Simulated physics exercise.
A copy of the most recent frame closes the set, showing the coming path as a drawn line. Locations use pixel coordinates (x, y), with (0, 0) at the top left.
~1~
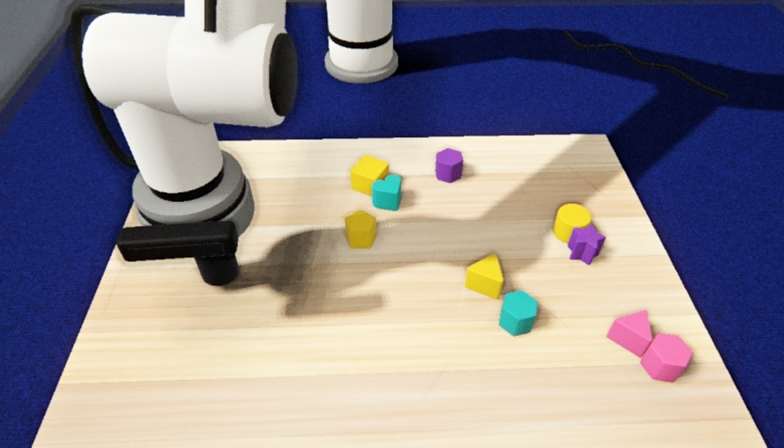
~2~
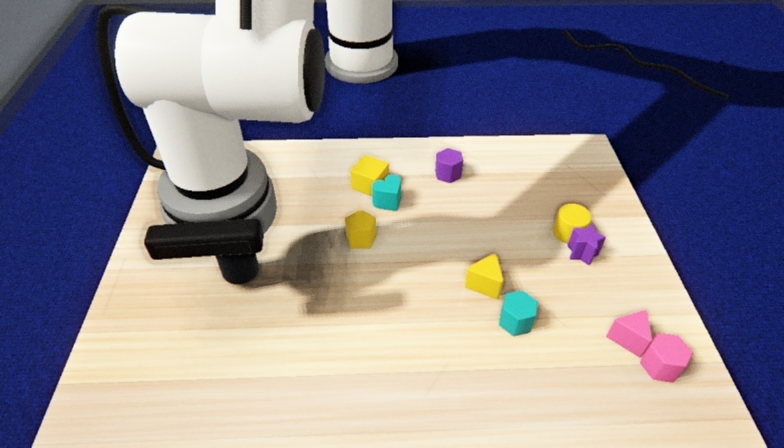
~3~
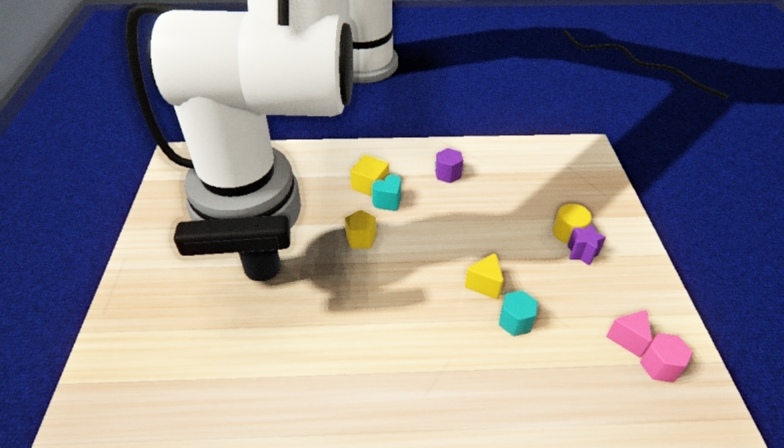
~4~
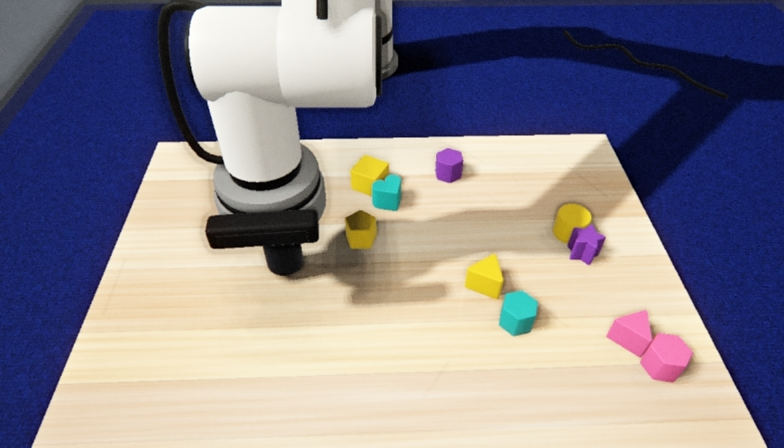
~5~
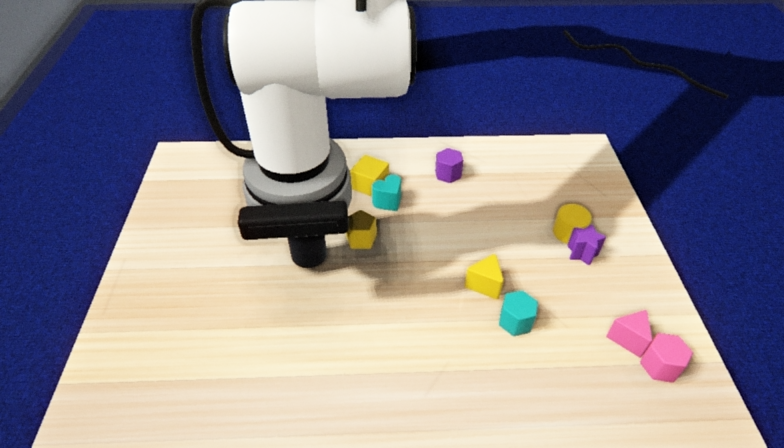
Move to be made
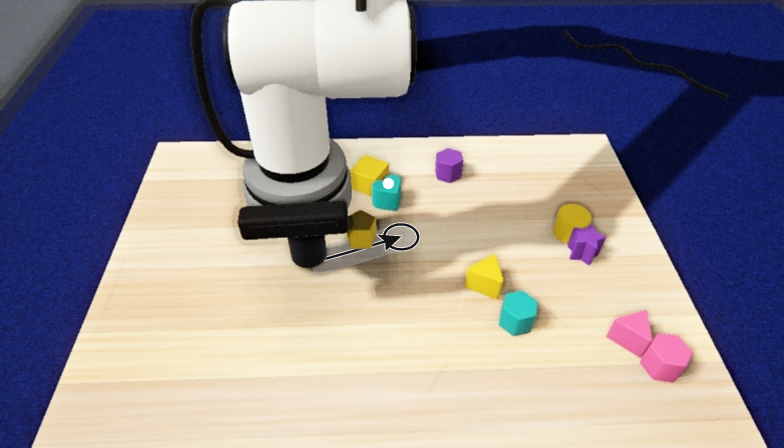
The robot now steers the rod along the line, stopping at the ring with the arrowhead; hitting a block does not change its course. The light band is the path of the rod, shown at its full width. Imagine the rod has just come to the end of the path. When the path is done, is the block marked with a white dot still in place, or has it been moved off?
Once the rod is done, the block marked with a white dot is in a new spot.
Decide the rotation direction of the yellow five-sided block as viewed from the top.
Direction: Anticlockwise.
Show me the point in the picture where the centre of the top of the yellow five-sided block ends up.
Its top middle will sit at (401, 195).
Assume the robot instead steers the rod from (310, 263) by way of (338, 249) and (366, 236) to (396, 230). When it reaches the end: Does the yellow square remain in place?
Yes, it checks out.
The line goes from (310, 263) directly to (401, 237); the dot is on the turquoise heart-shaped block.
On the path given first. One third of the way, rod (342, 246); yellow five-sided block (365, 218).
Two thirds of the way, rod (372, 237); yellow five-sided block (382, 206), turned 60° anticlockwise.
At the end, rod (401, 229); yellow five-sided block (401, 195), turned 100° anticlockwise; yellow square unmoved; turquoise heart-shaped block (391, 178), turned 25° anticlockwise.
